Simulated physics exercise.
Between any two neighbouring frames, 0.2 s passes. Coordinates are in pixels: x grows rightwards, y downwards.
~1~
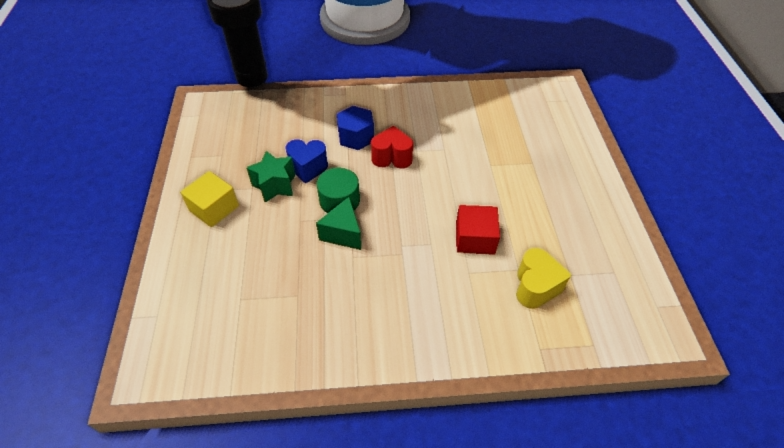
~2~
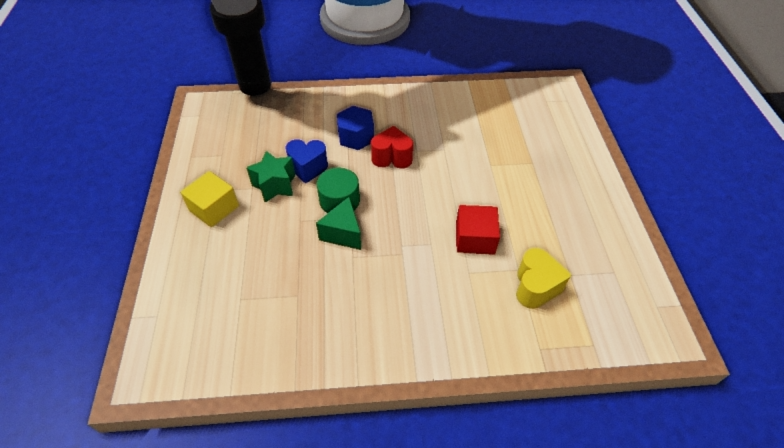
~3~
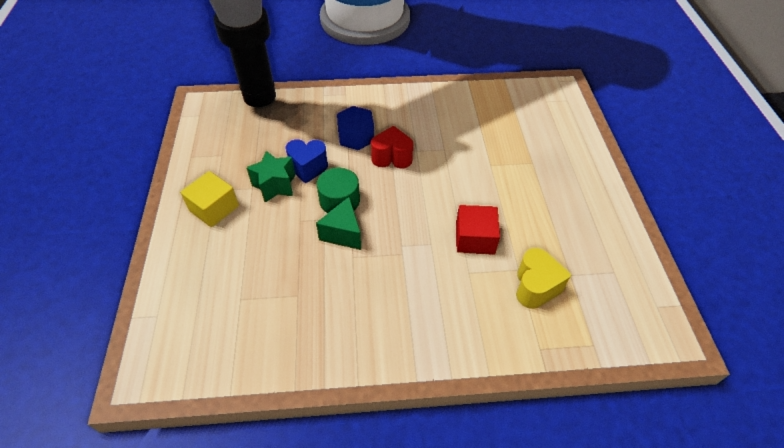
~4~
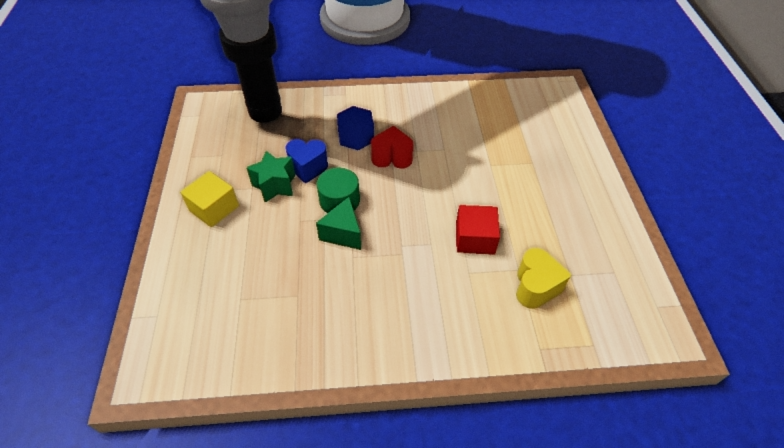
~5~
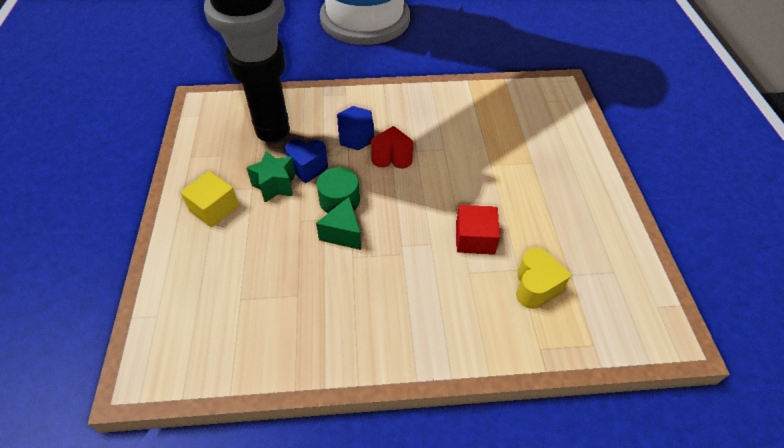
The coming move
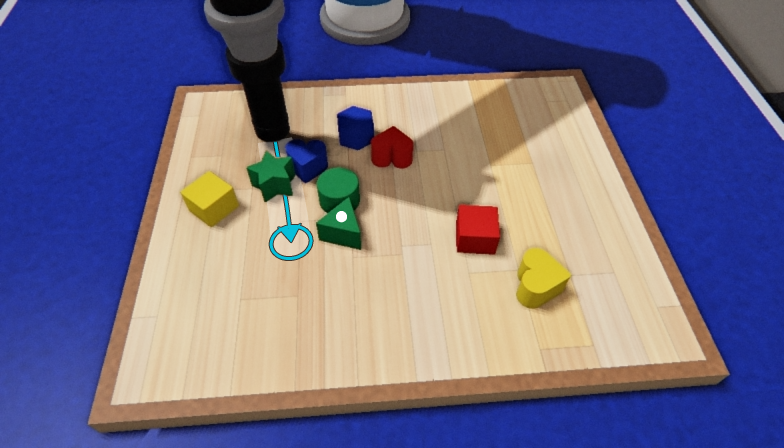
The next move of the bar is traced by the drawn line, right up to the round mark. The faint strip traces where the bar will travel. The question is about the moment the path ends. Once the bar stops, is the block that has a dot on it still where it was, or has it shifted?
That one stays where it is.
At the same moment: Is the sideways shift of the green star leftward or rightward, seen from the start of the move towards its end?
Moves right.
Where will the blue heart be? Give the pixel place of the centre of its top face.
In the picture, that point is around (317, 160).
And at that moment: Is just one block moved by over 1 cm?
No
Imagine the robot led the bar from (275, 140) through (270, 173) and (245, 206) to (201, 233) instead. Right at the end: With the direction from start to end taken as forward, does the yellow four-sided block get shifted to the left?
No, that is not how it ends up.
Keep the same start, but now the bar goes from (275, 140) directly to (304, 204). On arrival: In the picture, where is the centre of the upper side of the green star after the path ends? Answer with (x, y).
I expect it at (264, 193).
Path on the board, from (275, 140) to (291, 242); the dot is on the green triangle.
What follows on the original path. One third of the way, bar at (279, 162); green star at (269, 177), turned 15° anticlockwise; blue heart at (314, 157), turned 35° anticlockwise.
Two thirds of the way, bar at (285, 197); green star at (267, 213); blue heart at (317, 160), turned 70° anticlockwise.
At the end, bar at (289, 234); green star at (256, 247), turned 25° clockwise; blue heart at (317, 160), turned 70° anticlockwise; green triangle in place.
